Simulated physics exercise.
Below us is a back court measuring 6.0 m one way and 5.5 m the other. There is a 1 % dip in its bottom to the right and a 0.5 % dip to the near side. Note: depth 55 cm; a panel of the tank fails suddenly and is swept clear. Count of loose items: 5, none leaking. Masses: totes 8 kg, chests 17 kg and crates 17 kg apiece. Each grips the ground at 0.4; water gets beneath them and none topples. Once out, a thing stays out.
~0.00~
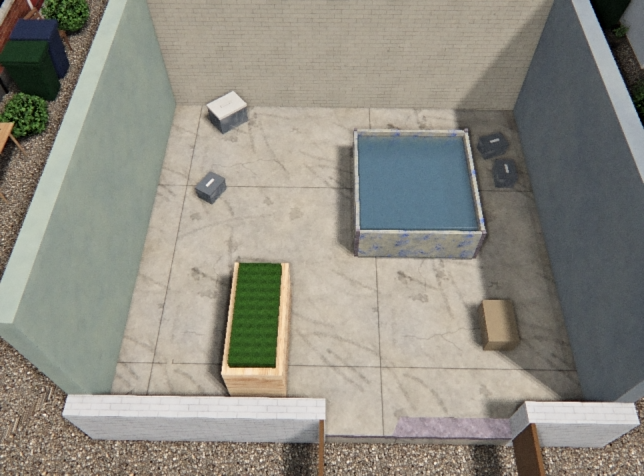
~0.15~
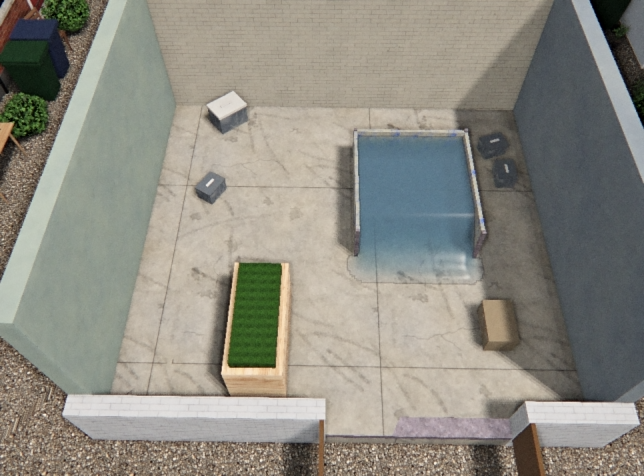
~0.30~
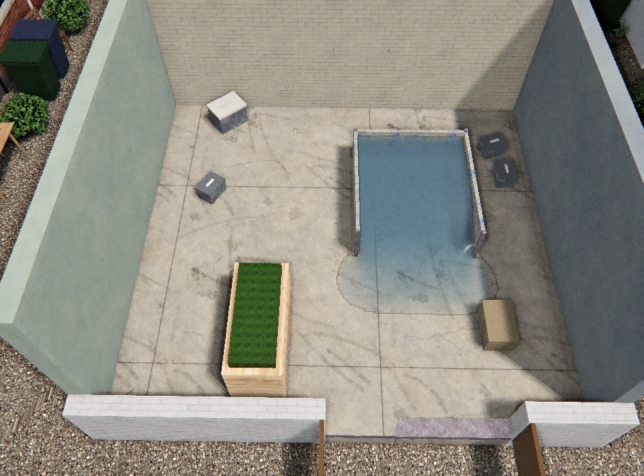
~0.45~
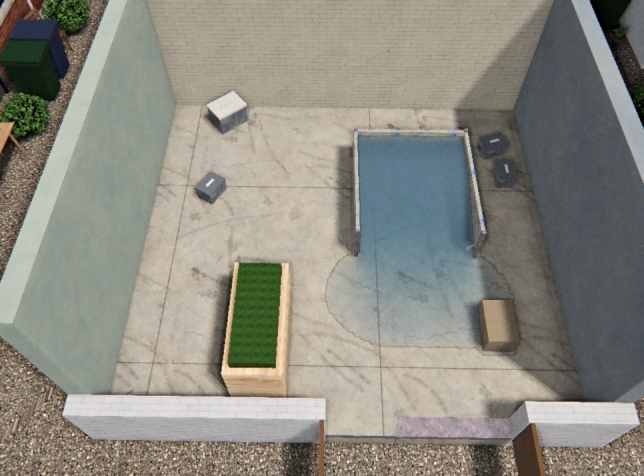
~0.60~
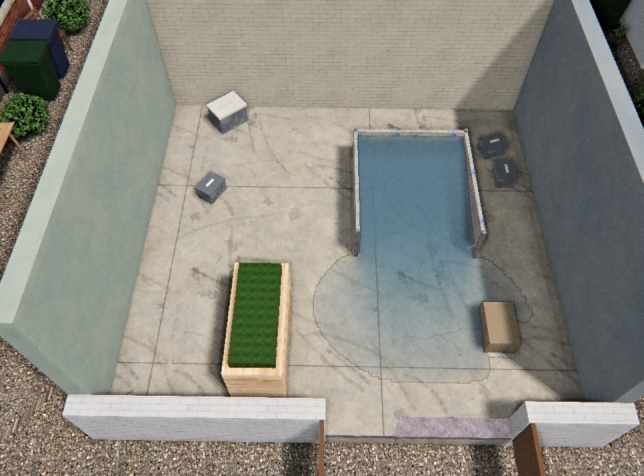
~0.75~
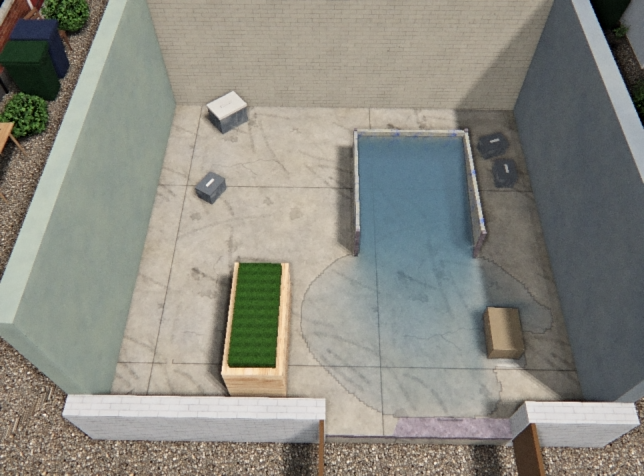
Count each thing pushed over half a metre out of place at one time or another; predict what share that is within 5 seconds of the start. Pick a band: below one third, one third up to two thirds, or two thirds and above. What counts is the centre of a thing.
The share is below one third.
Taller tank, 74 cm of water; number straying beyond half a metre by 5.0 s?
Count under that change: 1.
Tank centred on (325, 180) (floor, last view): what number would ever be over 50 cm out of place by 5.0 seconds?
Then the count would be 0.
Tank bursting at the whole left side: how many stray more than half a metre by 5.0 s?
Count: 2.
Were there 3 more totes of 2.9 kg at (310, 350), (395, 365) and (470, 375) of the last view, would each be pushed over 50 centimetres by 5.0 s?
Reading them off in order: Clears the mark, clears the mark, clears the mark.
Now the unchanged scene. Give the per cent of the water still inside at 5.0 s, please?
Remaining: Approx. 44 per cent.
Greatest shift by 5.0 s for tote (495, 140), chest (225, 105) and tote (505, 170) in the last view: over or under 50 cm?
Well, in that order it's not reaching it, not reaching it, not reaching it.
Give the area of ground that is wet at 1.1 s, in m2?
Somewhere about 11.5 m2, give or take.
After 1.1 s 1 of 5 are over 50 cm from their spots; 0 afloat.
After 2.2 s 1 of 5 are over 50 cm from their spots; 1 afloat.
After 3.5 s 0 of 5 are over 50 cm from their spots; 1 afloat.
After 5.0 s 1 of 5 are over 50 cm from their spots, and 1 have been at some point; 0 afloat.
